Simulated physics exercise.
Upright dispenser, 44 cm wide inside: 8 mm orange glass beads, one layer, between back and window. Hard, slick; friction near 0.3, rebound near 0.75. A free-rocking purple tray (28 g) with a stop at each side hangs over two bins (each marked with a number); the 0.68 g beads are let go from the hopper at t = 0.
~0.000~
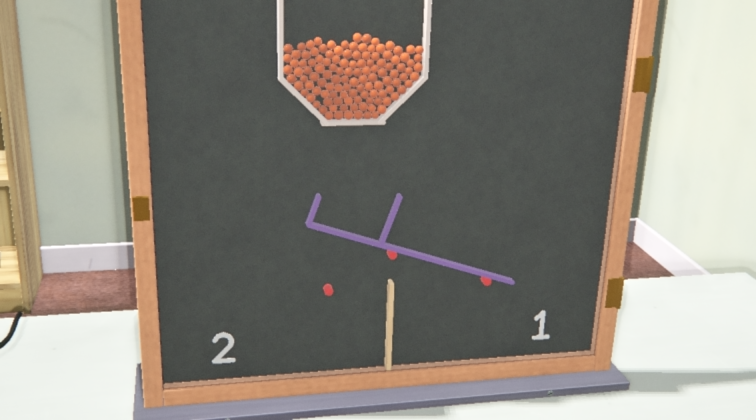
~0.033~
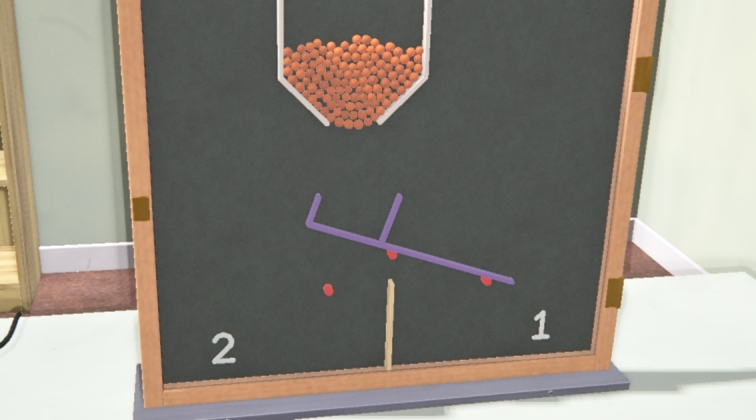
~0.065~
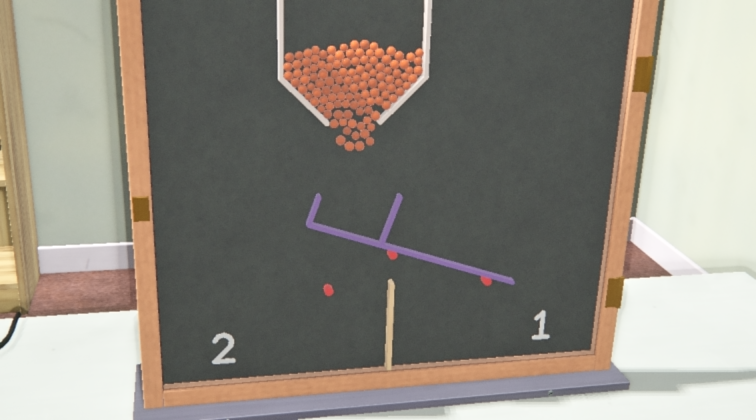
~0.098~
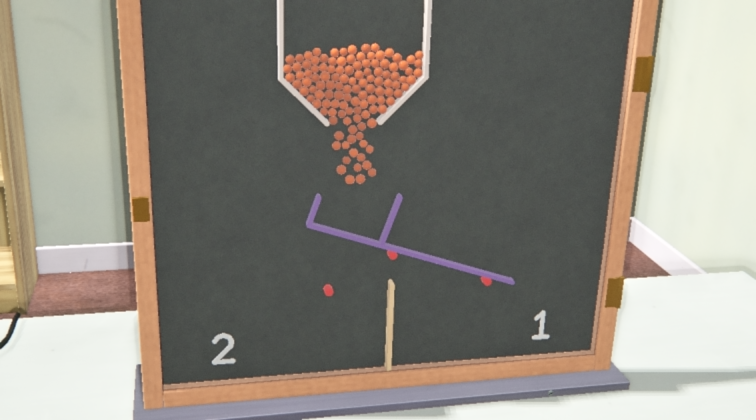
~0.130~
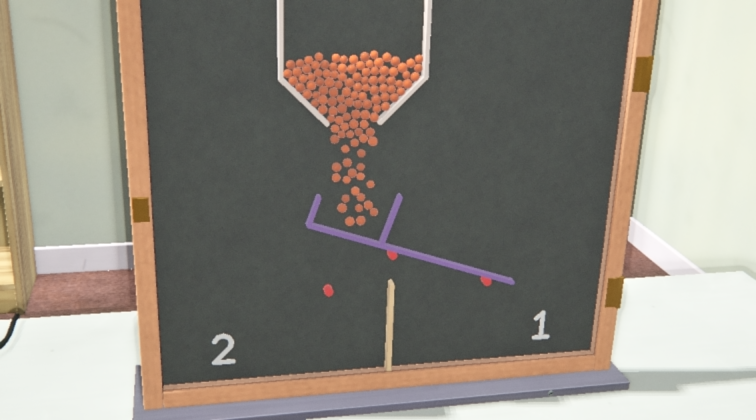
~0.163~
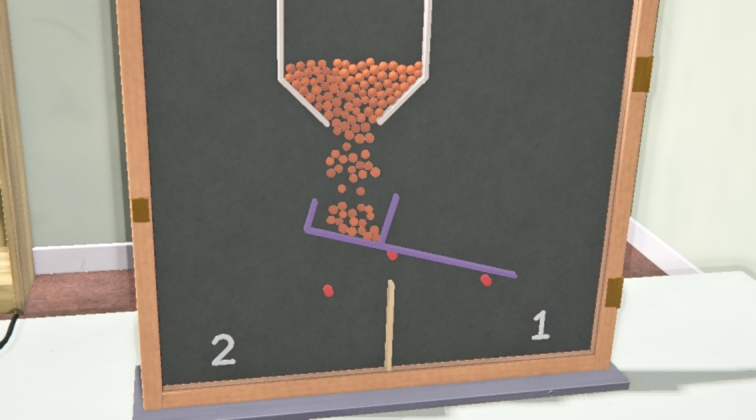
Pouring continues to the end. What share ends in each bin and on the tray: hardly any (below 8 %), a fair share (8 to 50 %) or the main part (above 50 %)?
Bin 1 stays nearly bare. Bin 2 gets a modest share. Tray gets over half.
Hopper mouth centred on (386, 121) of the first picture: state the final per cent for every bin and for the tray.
Bin 1: 5; bin 2: 15; tray: 80.
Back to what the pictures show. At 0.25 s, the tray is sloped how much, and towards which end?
15° or so, left end low.
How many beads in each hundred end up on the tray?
Result: Approx. 60 per cent.
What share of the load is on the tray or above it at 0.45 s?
It comes to close to 75 in a hundred.
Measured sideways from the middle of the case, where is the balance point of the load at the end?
Some 7 cm left of it.
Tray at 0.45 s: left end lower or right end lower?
Left.
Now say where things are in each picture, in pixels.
Gate shut, about 120 beads in the hopper; its mouth (326, 123) to (379, 121); tray right end down 19°; its ends (308, 224) and (511, 281), top of its upright wall (400, 197); pivot (392, 254); stops (328, 290) and (486, 280); a lip at the left end; bin 1 (541, 325), bin 2 (224, 348), in the first frame.
In the second frame, 3 out; bottom bead (359, 124); tray right end down 19°.
In the third frame, 12 out; bottom bead (360, 146); tray right end down 19°.
In the fourth frame, 19 out; bottom bead (350, 180); tray right end down 19°.
In the fifth frame, 31 out; bottom bead (350, 221); tray right end down 19°.
In the sixth frame, 41 out; bottom bead (376, 238); tray right end down 16°; its ends (306, 230) and (514, 275), top of its upright wall (396, 197).
After 0.25 s 60 % have left the hopper; tray left end down 15°; on or over it 55 %, past it to the left 0 %, to the right 0 %.
After 0.45 s 100 % have left the hopper; tray left end down 29°; on or over it 75 %, past it to the left 25 %, to the right 0 %.
After 0.80 s 100 % have left the hopper; tray left end down 29°; on or over it 60 %, past it to the left 40 %, to the right 0 %.
Settled by 1.8 s, bin 1, 0 %, bin 2, 40 %, tray, 60 %; tray left end down 29°.
